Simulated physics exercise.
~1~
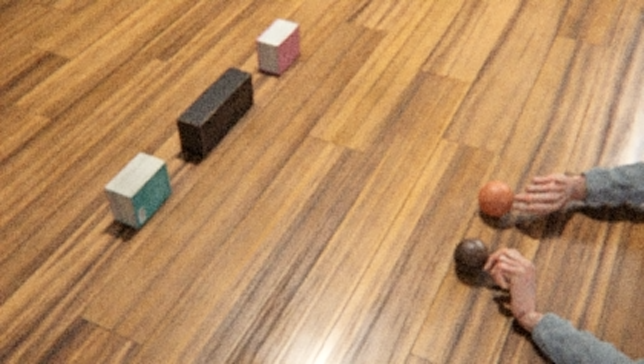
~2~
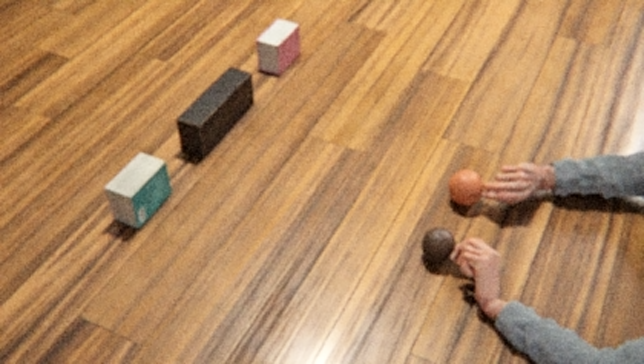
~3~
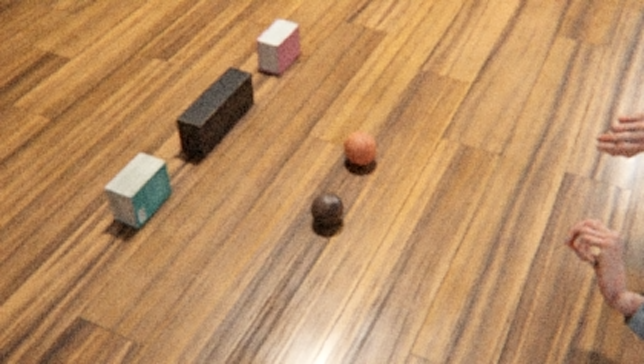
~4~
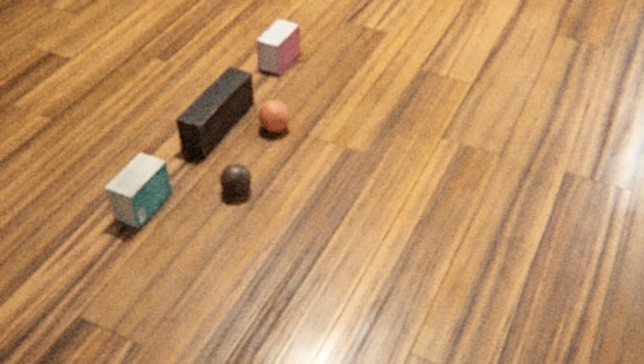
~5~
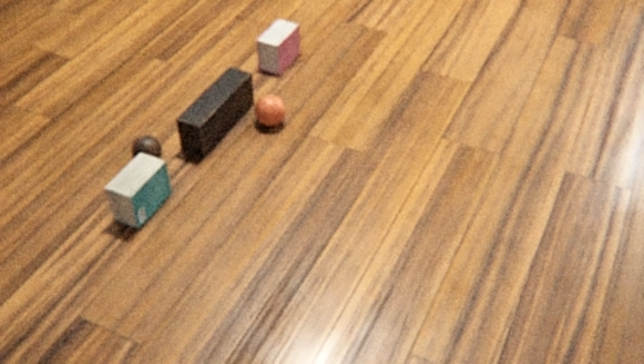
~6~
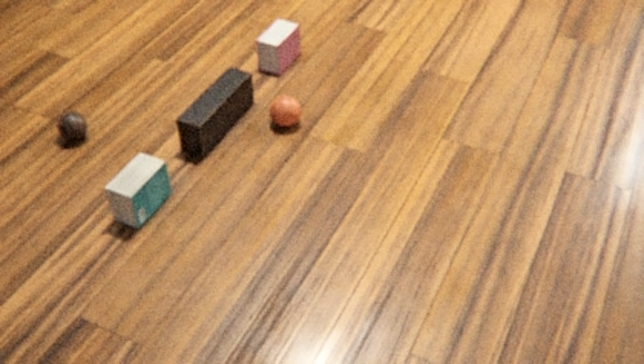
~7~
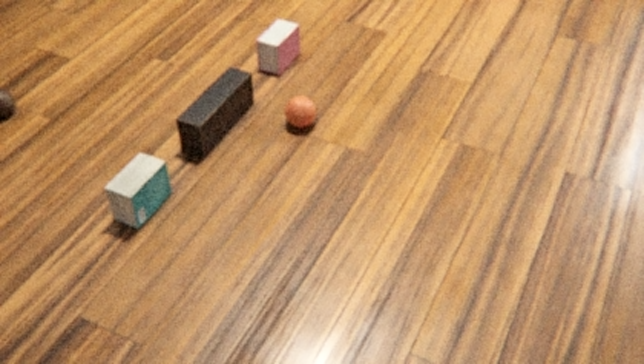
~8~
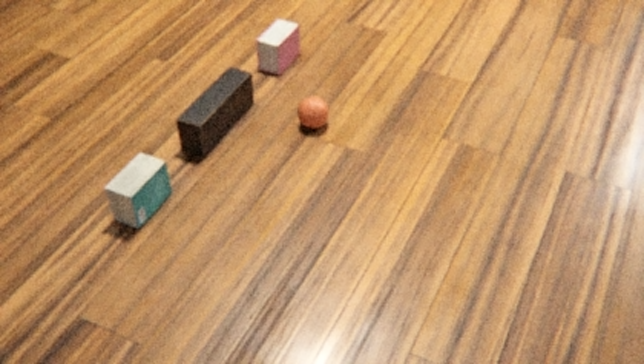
An orange ball and a dark brown ball are pushed by two hands across a wooden floor towards gaps between three blocks. The brown ball rolls through a gap and out of view at the left, while the orange one bounces off the black block and drifts back right.
